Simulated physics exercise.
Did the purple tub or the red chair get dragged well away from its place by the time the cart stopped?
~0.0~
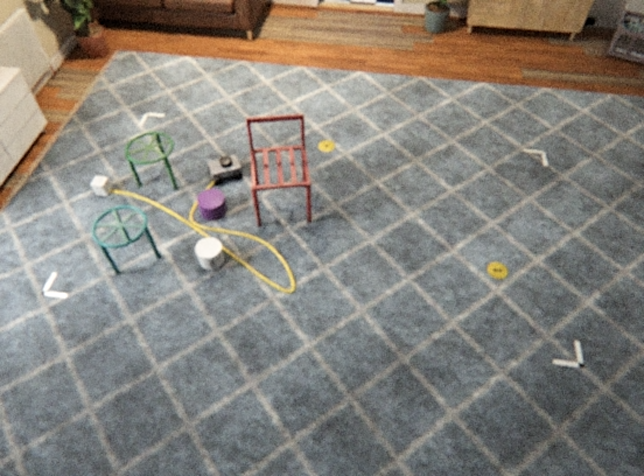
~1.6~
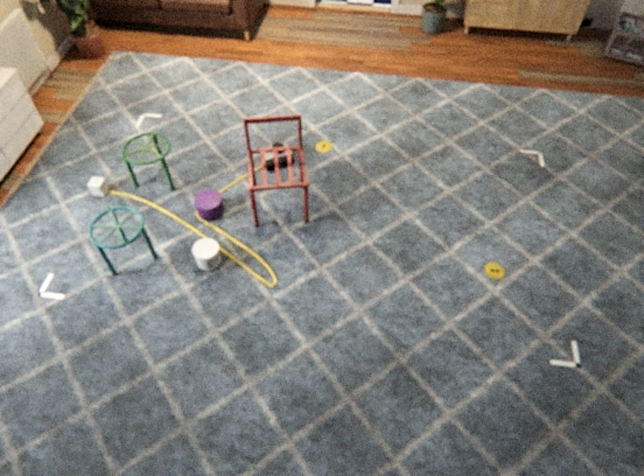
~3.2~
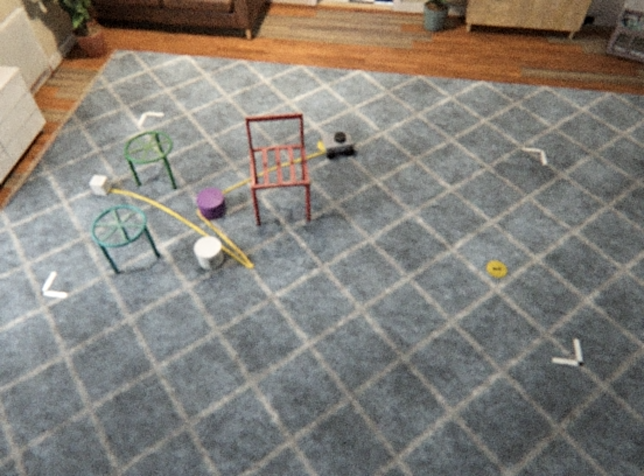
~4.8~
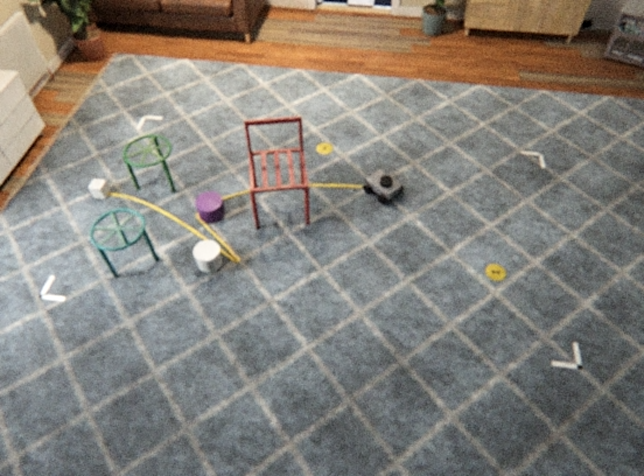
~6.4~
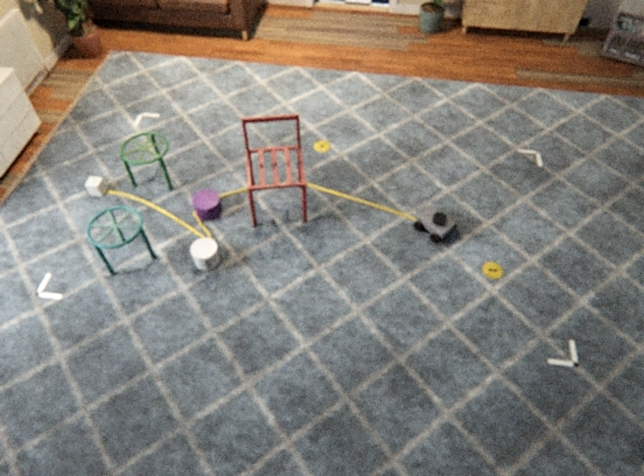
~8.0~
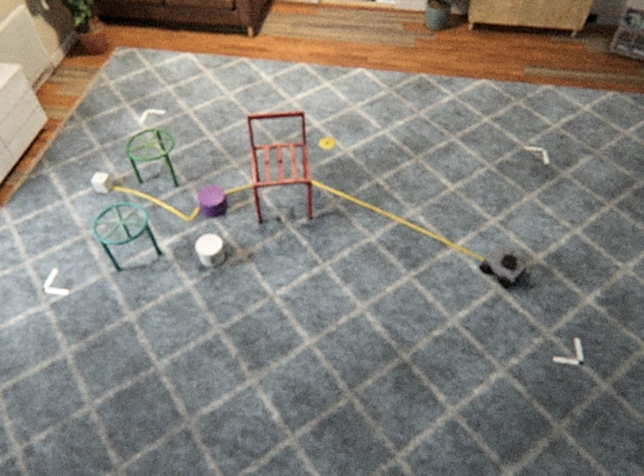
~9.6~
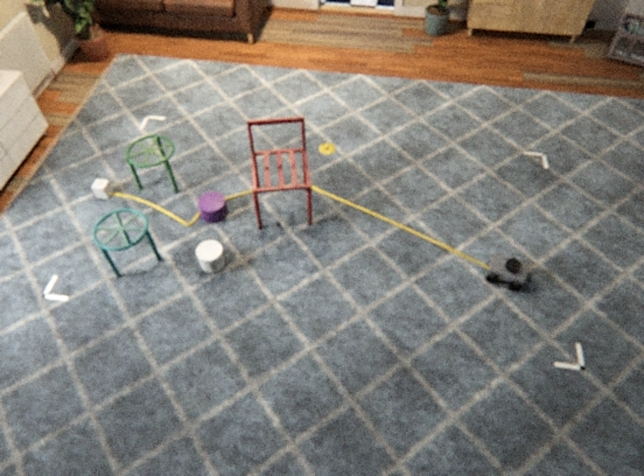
No, the purple tub stayed where it was and the red chair hardly stirred.
